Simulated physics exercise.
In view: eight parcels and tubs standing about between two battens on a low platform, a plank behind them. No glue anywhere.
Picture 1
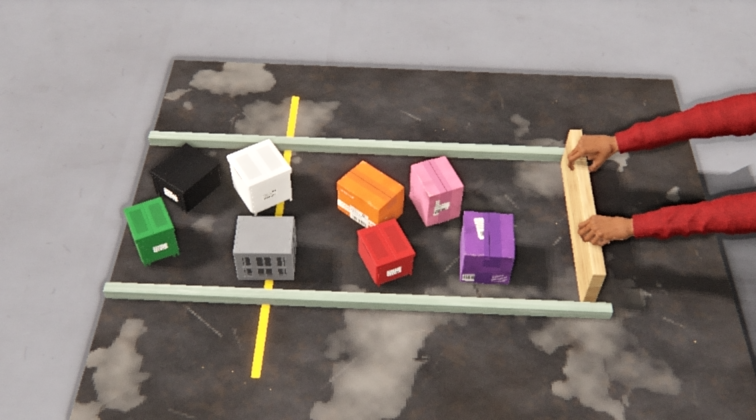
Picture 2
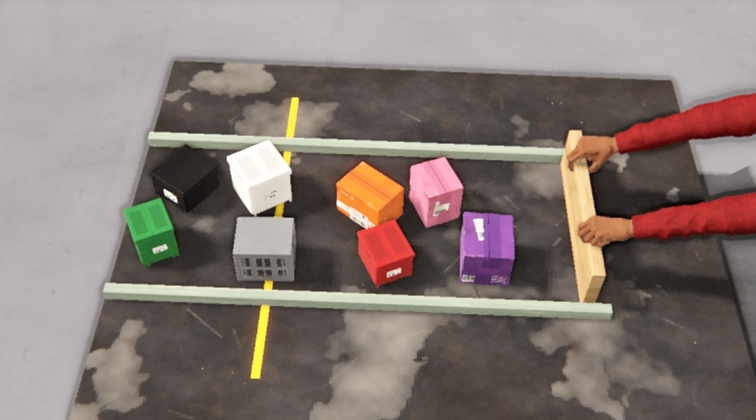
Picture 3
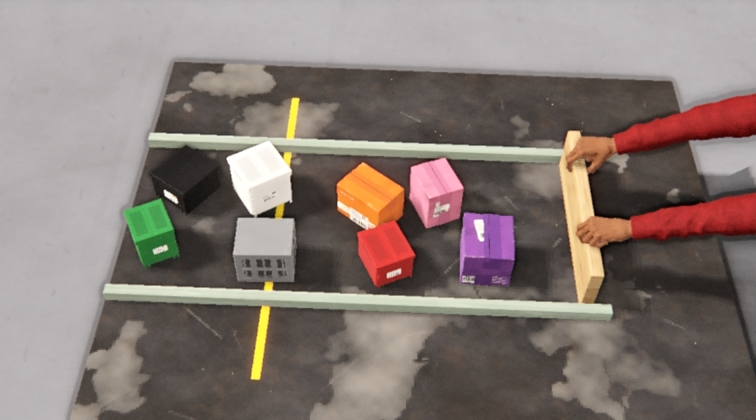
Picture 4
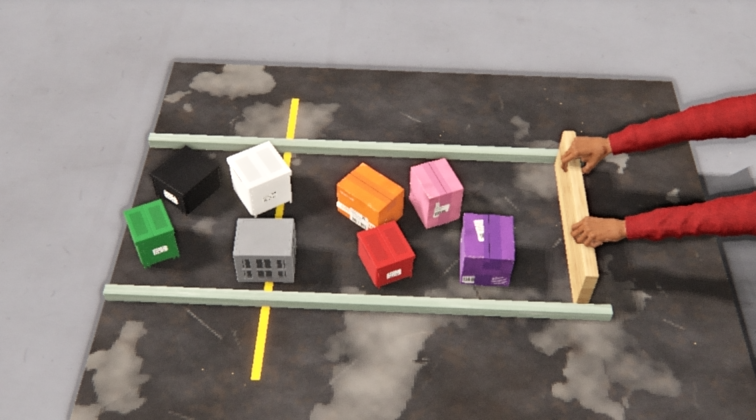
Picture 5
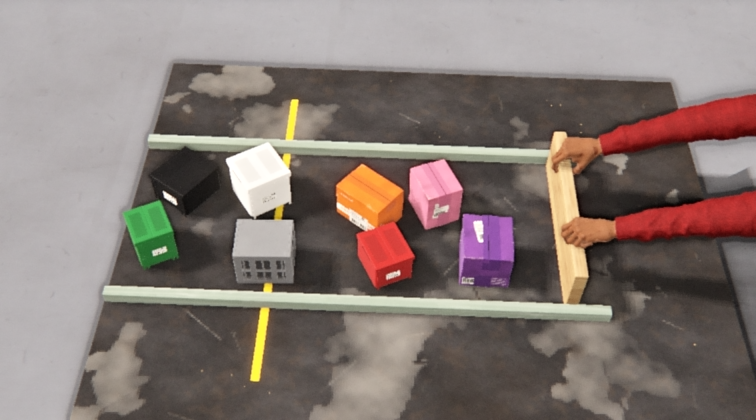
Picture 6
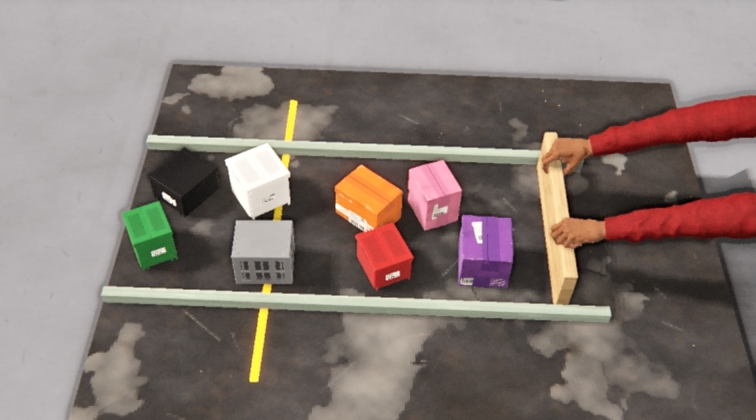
The clip opens on eight coloured boxes and containers scattered between two pale battens on a dark, patchy platform crossed by yellow tape, with two red-sleeved arms gripping a plank at the right. The hands hold the plank nearly still, then slide it a short way left, while the items stay in place.
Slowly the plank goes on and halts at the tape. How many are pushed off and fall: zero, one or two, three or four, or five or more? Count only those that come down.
The number that fall off is one or two.
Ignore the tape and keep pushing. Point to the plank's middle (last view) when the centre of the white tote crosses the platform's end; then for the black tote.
About (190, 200), and (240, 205) for the other.
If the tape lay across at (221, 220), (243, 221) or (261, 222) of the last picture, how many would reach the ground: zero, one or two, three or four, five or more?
Taking them in turn, 3 or 4; one or two; 1 or 2.
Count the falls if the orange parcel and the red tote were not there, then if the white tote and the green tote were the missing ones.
The counts: 0 and 0.
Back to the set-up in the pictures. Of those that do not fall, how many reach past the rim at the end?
That would be 0.
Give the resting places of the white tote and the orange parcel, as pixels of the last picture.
Near (217, 168) and (221, 209).
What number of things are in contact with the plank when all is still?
That makes 2.
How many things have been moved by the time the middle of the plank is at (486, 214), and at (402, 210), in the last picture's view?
By then 1, and 4.
Soon after, none off yet; green tote at rest near (151, 236); black tote at rest near (185, 182); white tote at rest near (259, 182).
After that, none off yet; green tote at rest near (151, 236); black tote displaced a little near (177, 179); white tote displaced a little near (236, 175).
In the end, the number that fall off is one or two; gone, green tote.
